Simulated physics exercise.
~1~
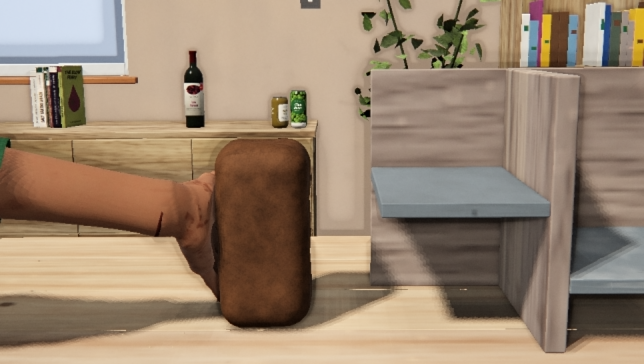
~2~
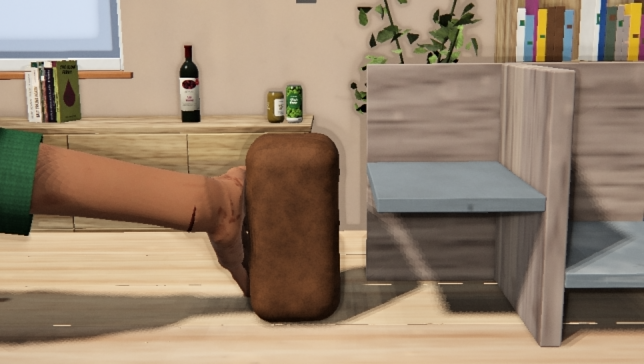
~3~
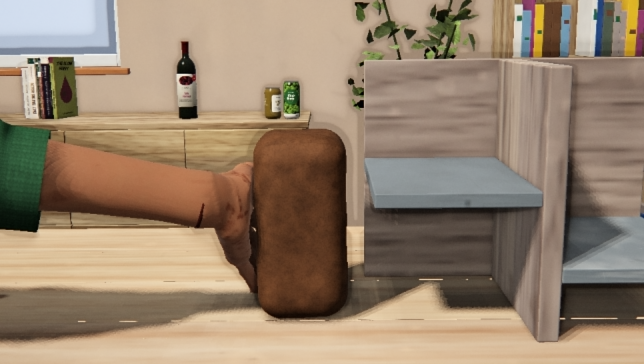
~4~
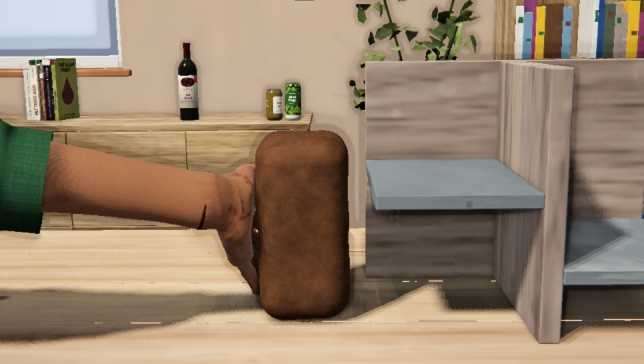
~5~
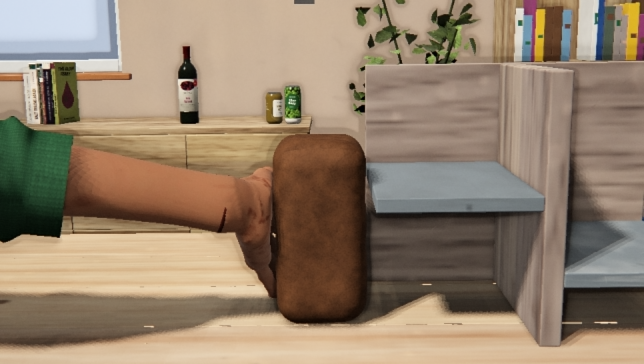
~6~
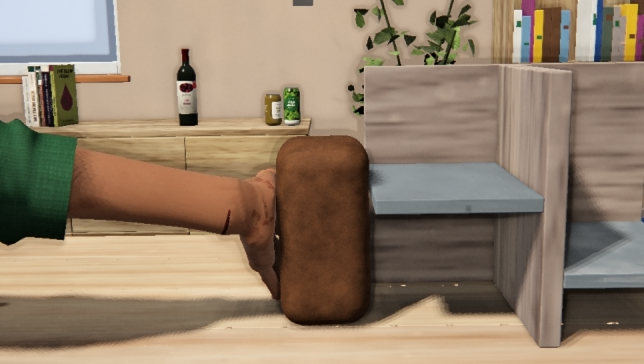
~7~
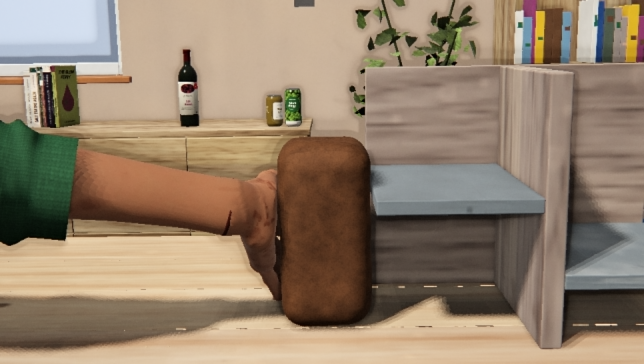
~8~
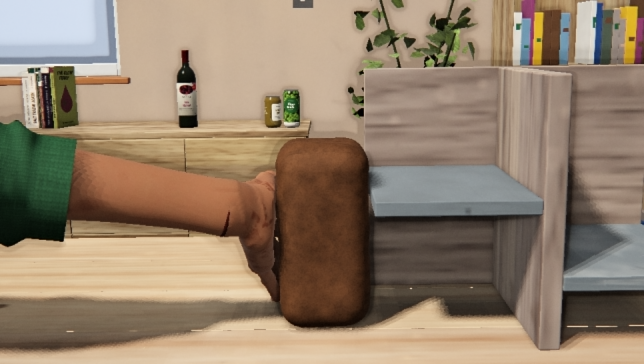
In a room with a wine bottle and books behind, a hand in a green sleeve pushed an upright brown loaf to the right toward a low grey shelf, where it stopped against the edge, too tall to slide under.
